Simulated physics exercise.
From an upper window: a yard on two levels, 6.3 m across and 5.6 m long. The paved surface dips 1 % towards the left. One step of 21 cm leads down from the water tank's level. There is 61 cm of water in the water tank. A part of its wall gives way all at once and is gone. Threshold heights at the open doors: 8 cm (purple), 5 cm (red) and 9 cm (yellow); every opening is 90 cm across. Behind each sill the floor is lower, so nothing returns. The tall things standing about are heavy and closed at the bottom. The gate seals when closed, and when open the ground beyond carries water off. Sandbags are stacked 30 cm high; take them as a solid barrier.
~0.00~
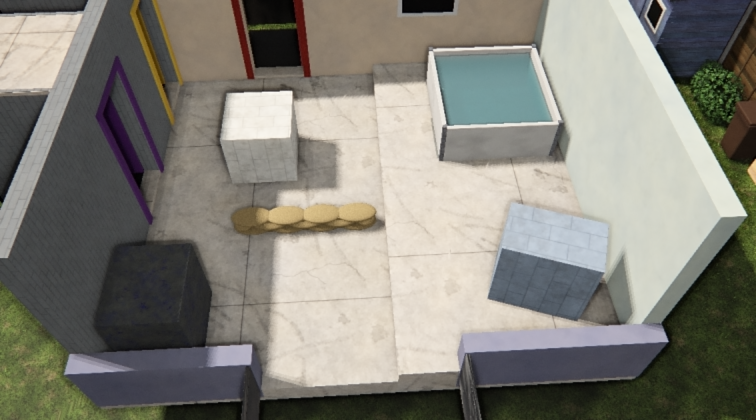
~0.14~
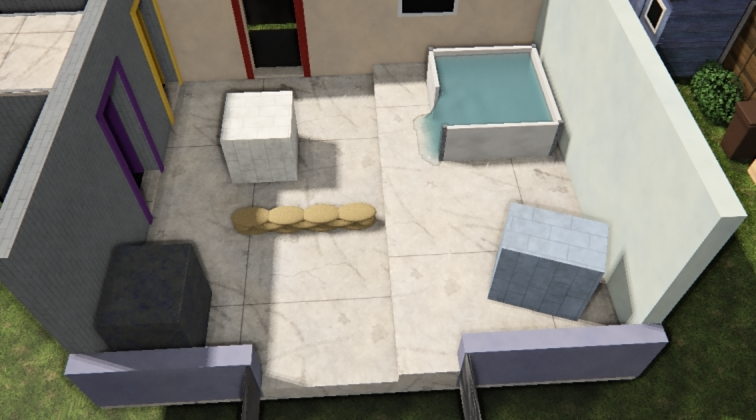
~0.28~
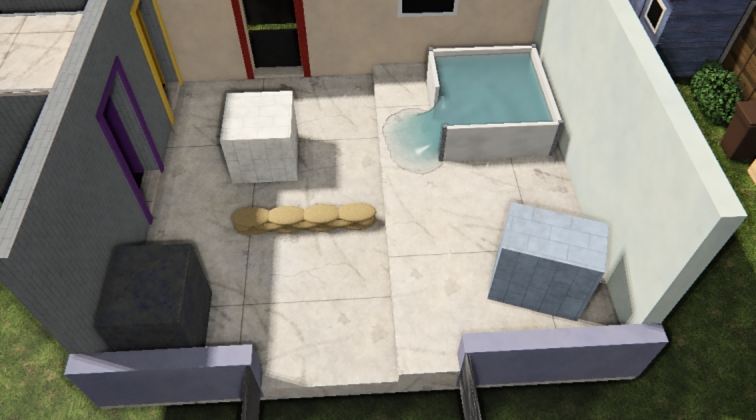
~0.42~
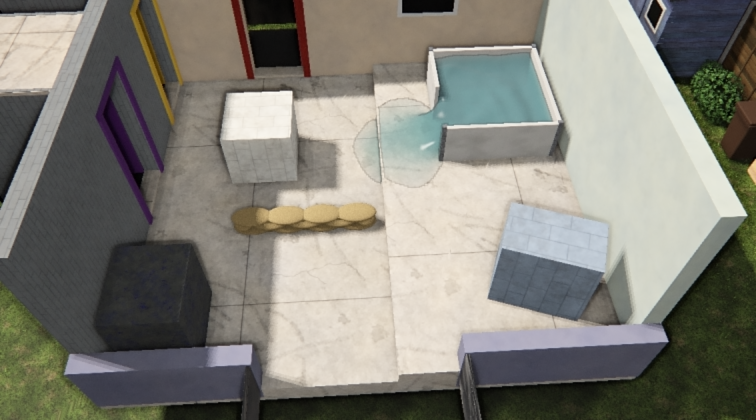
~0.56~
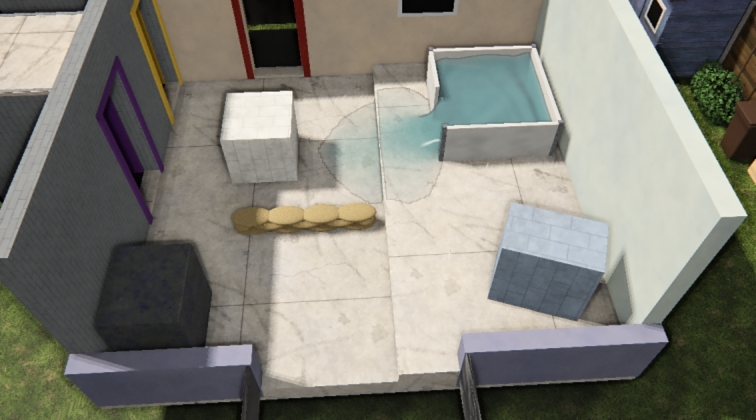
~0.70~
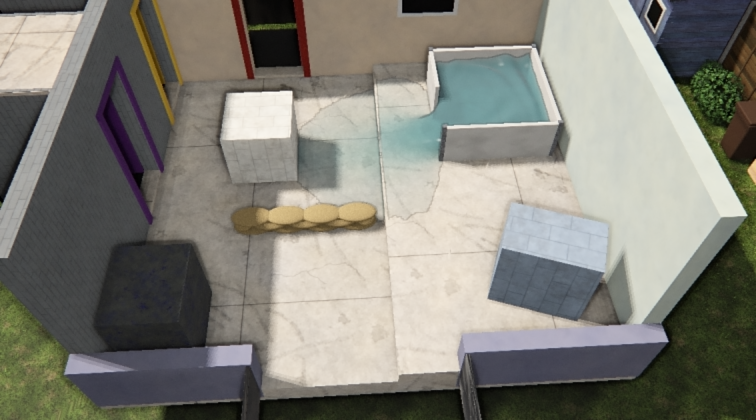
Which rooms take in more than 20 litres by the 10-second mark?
Door by door: At the purple door it passes the limit; at the red door it passes the limit; at the yellow door it exceeds the limit.
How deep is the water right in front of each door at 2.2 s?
In cm: Purple 13, red 10, yellow 7.
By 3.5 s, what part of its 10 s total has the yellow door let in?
Some 50 per cent by then.
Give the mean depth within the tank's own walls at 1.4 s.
Roughly 39 cm on average.
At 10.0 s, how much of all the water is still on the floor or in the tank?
Some 72 per cent remains.
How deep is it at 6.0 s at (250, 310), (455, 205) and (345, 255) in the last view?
About 2, 0 and 1 cm.
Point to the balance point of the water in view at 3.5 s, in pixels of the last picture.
At about (362, 146).
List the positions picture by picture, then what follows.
In the first picture, the water tank at (491, 88) is whole and still, 61 cm deep.
In the second picture, water pours out at (440, 129) and has run 0.5 m, to (423, 118); deepest outside 31 cm, 61 cm at the water tank's back.
In the third picture, water pours out at (440, 130) and has run 0.8 m, to (388, 130); deepest outside 35 cm, 61 cm at the water tank's back.
In the fourth picture, the front is at (359, 145), 1.3 m from the gap at (440, 131); 1.7 m2 of floor is under water; 59 cm left at the back of the water tank.
In the fifth picture, the front is at (326, 150), 1.8 m from the gap at (440, 130); 2.9 m2 of floor is under water; 52 cm left at the back of the water tank.
In the sixth picture, the front is at (299, 176), 2.3 m from the gap at (440, 130); 4.3 m2 of floor is under water; 52 cm left at the back of the water tank.
After 1.4 s water covers 25 % of the floor and is deepest (34 cm) near (434, 141); purple door not reached, red door not reached, yellow door not reached.
After 2.2 s water covers 40 % of the floor and is deepest (30 cm) near (298, 209); purple door 13 cm at the sill, 8 L in, red door 10 cm at the sill, 4 L in, yellow door 7 cm at the sill, 0 L in.
After 3.5 s water covers 45 % of the floor and is deepest (20 cm) near (299, 165); purple door 17 cm at the sill, 95 L in, red door 10 cm at the sill, 64 L in, yellow door 15 cm at the sill, 28 L in.
After 6.0 s water covers 55 % of the floor and is deepest (14 cm) near (155, 207); purple door 12 cm at the sill, 148 L in, red door 11 cm at the sill, 129 L in, yellow door 10 cm at the sill, 50 L in.
After 10.0 s water covers 60 % of the floor and is deepest (12 cm) near (181, 88); purple door 7 cm at the sill, 161 L in, red door 8 cm at the sill, 183 L in, yellow door 9 cm at the sill, 54 L in.
